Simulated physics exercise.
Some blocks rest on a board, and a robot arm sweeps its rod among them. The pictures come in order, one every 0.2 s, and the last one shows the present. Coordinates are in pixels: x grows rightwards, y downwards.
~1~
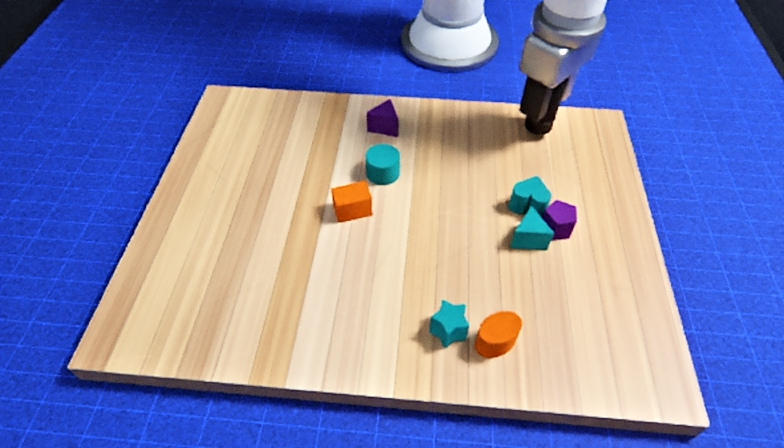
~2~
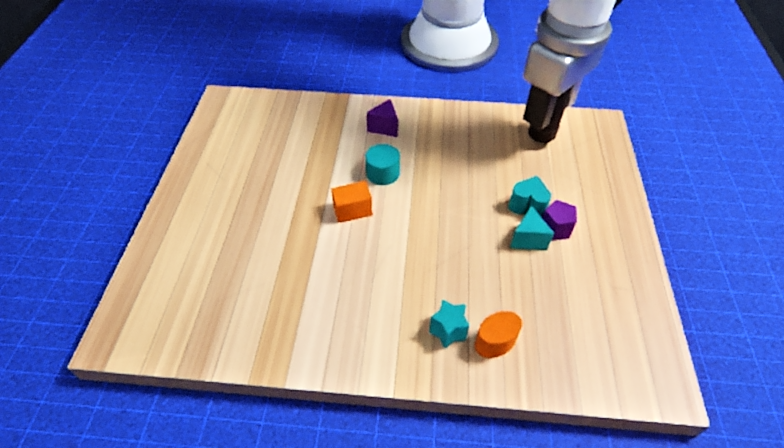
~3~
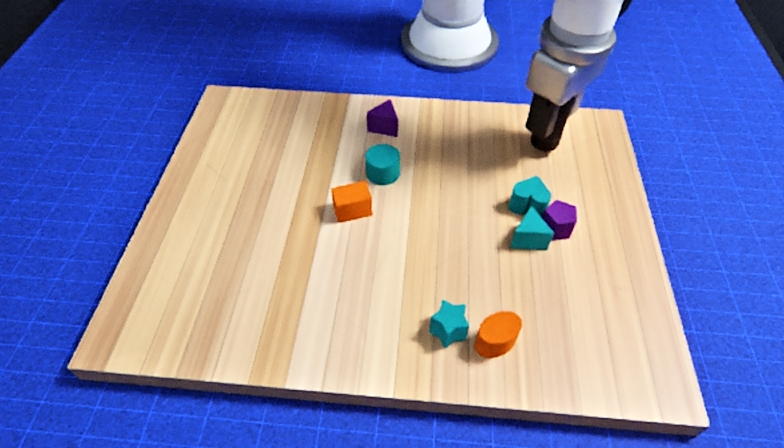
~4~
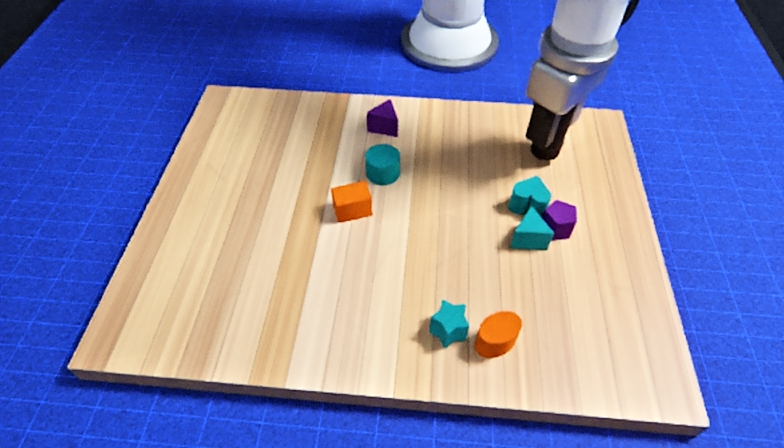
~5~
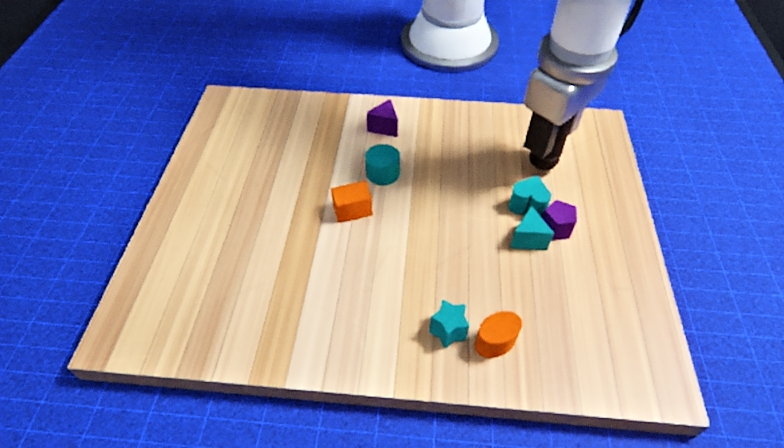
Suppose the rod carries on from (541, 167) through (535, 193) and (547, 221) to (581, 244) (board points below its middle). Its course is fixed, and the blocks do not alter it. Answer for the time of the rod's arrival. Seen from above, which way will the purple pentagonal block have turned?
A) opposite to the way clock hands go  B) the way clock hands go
Correct choice: B.
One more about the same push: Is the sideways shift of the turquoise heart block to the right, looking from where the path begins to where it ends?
That would be a yes.
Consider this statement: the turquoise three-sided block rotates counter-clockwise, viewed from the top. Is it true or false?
It is true.
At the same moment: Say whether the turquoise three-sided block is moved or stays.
It is no longer where it was.
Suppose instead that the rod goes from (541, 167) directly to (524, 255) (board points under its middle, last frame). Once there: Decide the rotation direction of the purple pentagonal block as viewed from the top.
Rotates counter-clockwise.
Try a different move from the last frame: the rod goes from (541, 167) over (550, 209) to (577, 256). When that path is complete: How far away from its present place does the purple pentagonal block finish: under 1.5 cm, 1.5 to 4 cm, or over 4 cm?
Its final spot will lie more than 4 cm from the current one.
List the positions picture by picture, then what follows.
Rod tip at (538, 127); block tops, turquoise heart block at (533, 189); turquoise three-sided block at (534, 223); purple pentagonal block at (563, 212), in the first frame.
Rod at (542, 134); blocks unchanged, in the second frame.
Rod at (544, 143); blocks unchanged, in the third frame.
Rod at (545, 151); blocks unchanged, in the fourth frame.
Rod at (543, 161); turquoise heart block at (533, 189); turquoise three-sided block at (534, 223); purple pentagonal block at (563, 212), in the fifth frame.
What follows on the original path. One third of the way, rod at (538, 187); turquoise heart block at (530, 199).
Two thirds of the way, rod at (550, 216); turquoise heart block at (528, 218), turned 60° clockwise; turquoise three-sided block at (521, 243), turned 55° anticlockwise; purple pentagonal block at (575, 228).
At the end, rod at (584, 238); turquoise heart block at (529, 218), turned 65° clockwise; turquoise three-sided block at (521, 243), turned 55° anticlockwise; purple pentagonal block at (595, 253), turned 45° clockwise.
